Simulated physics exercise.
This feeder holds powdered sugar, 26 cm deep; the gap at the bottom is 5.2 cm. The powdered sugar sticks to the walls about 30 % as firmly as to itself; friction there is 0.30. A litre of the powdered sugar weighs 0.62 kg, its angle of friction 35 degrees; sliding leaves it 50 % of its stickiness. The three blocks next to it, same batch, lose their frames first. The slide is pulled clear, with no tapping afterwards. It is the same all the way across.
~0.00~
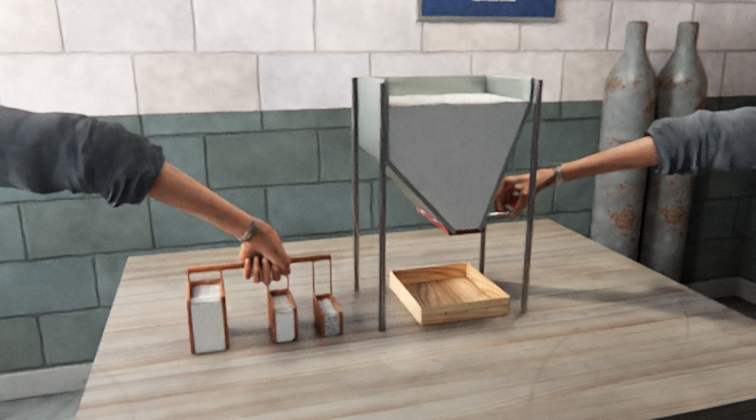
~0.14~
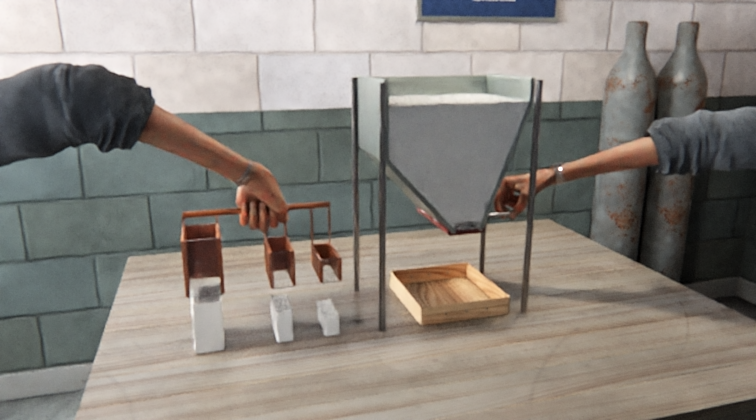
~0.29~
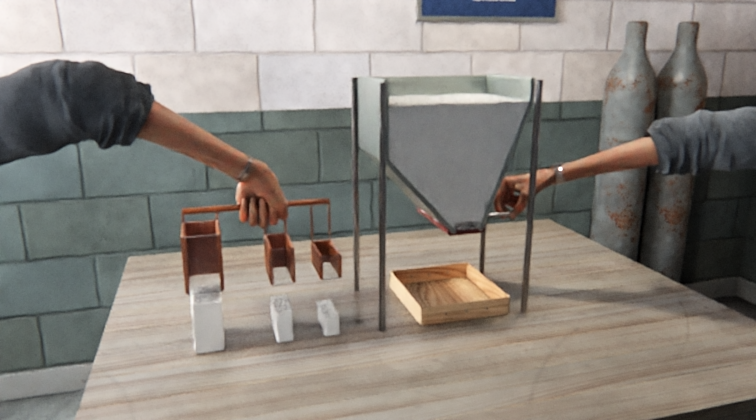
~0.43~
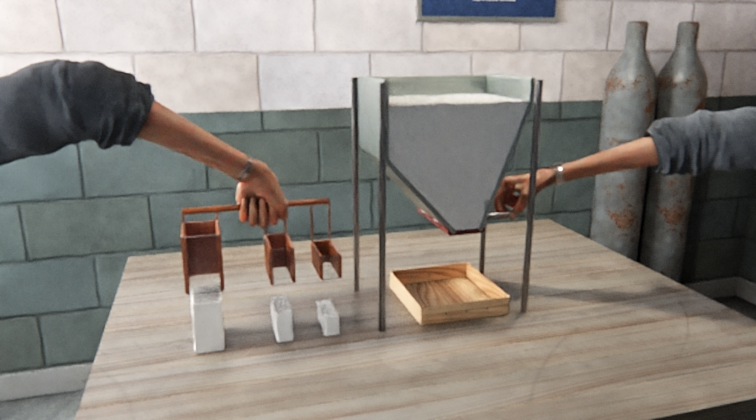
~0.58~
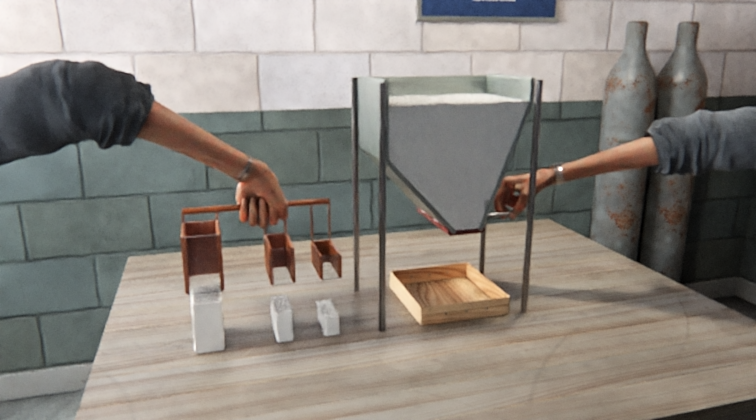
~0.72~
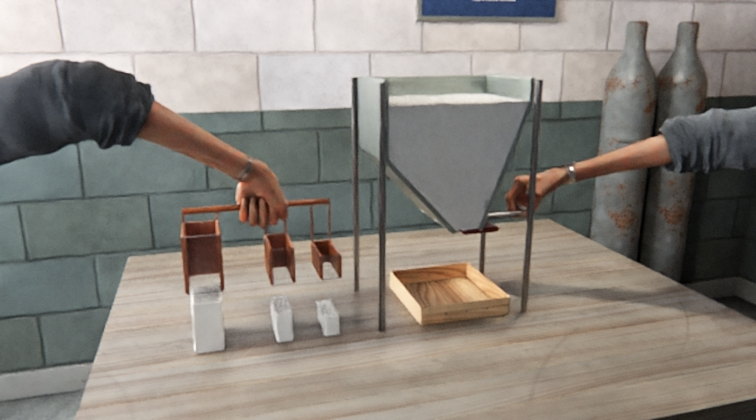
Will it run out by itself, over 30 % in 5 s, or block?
Left alone, it arches.
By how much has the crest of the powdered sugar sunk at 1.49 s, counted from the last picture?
Roughly 0.0 cm.
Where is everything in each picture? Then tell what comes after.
End of the slide at (479, 231), not yet moved; top of the powdered sugar at (492, 102); blocks stand 10 cm, 6.4 cm, 4.0 cm (left to right), in the first frame.
End of the slide at (479, 231), not yet moved; top of the powdered sugar at (492, 102); blocks stand 10 cm, 6.4 cm, 4.0 cm (left to right), in the second frame.
End of the slide at (479, 231), not yet moved; top of the powdered sugar at (492, 102); blocks stand 10 cm, 6.4 cm, 4.0 cm (left to right), in the third frame.
End of the slide at (479, 231), not yet moved; top of the powdered sugar at (492, 102); blocks stand 10 cm, 6.4 cm, 4.0 cm (left to right), in the fourth frame.
End of the slide at (479, 231), not yet moved; top of the powdered sugar at (492, 102); blocks stand 10 cm, 6.4 cm, 4.0 cm (left to right), in the fifth frame.
End of the slide at (493, 230), moved 3.3 cm; top of the powdered sugar at (492, 102); blocks stand 10 cm, 6.4 cm, 4.0 cm (left to right), in the sixth frame.
After 1.07 s, 0 % has run out.
After 1.49 s, 0 % has run out.
After 1.90 s, 0 % has run out.
After 2.32 s, 0 % has run out.
After 5.62 s, at the end, 0 % has run out.
